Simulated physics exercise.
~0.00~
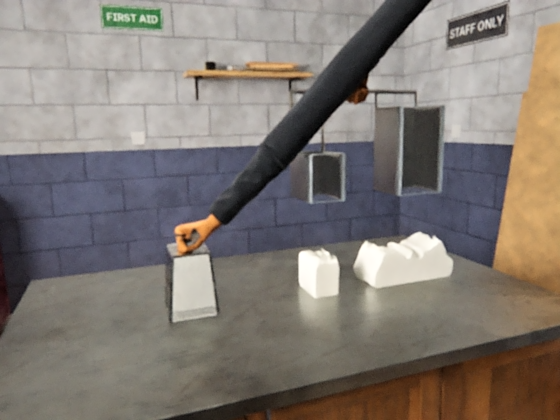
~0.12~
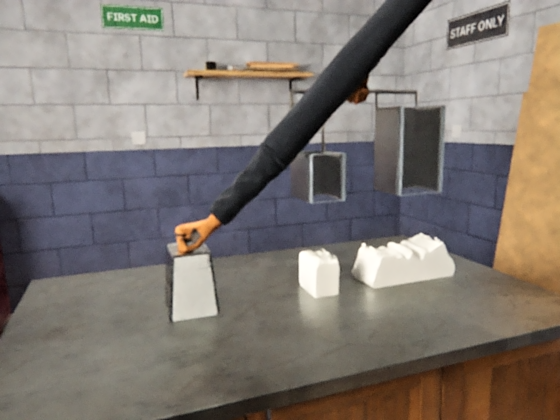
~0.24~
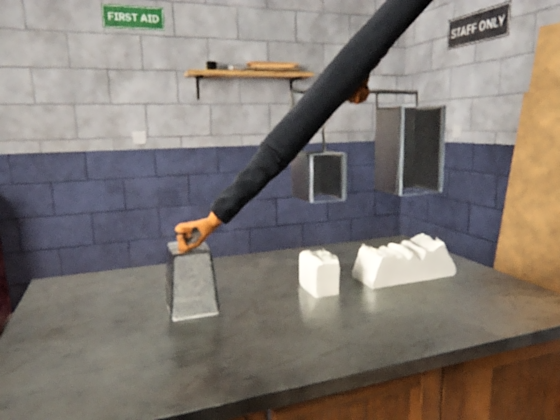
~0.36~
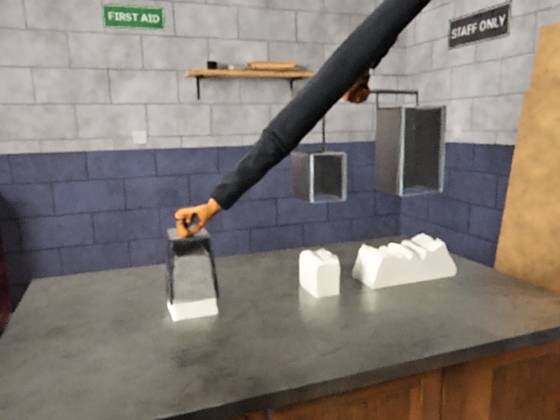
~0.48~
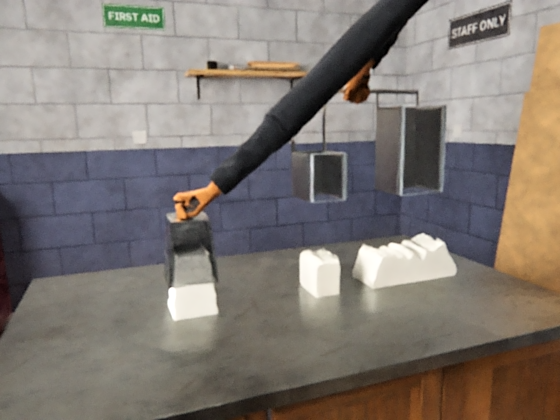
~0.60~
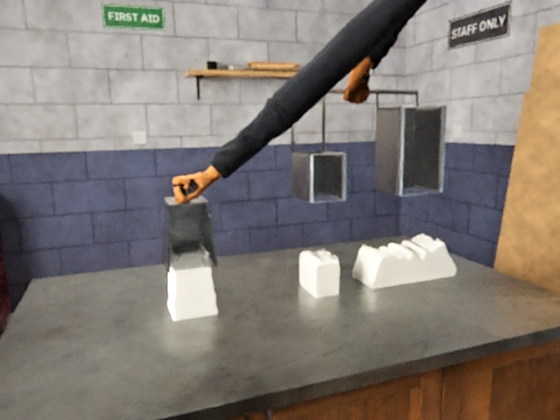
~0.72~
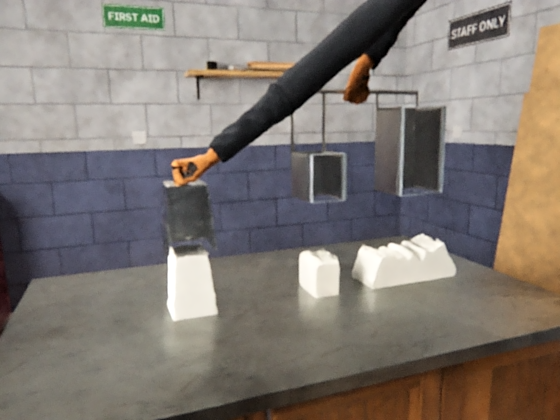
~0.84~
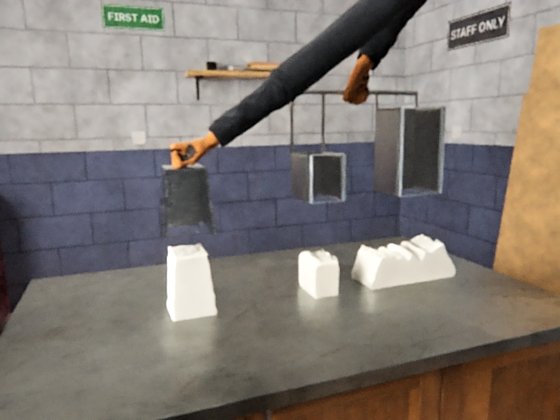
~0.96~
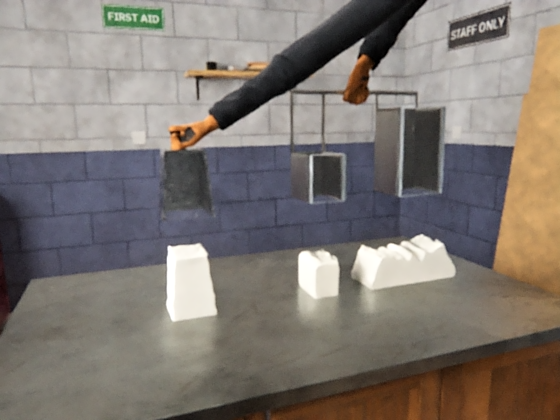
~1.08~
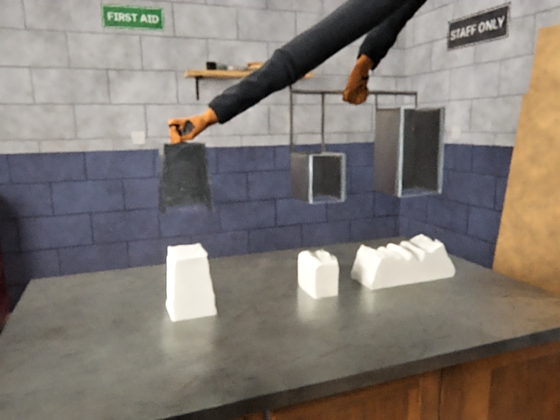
At the start, a dark-sleeved arm holds the top of an upturned grey tin on a dark counter, beside two white powdery blocks, one small and upright, the other wide with a jagged top. After a brief pause, the hand begins drawing the tin straight upward, and a white base appears beneath it. As the tin climbs, more of a tall, tapering white block comes into view. The tin then clears the block and keeps rising. Finally it hangs well above the counter, while the block stands nearly as tall as the tin, its shape largely intact.
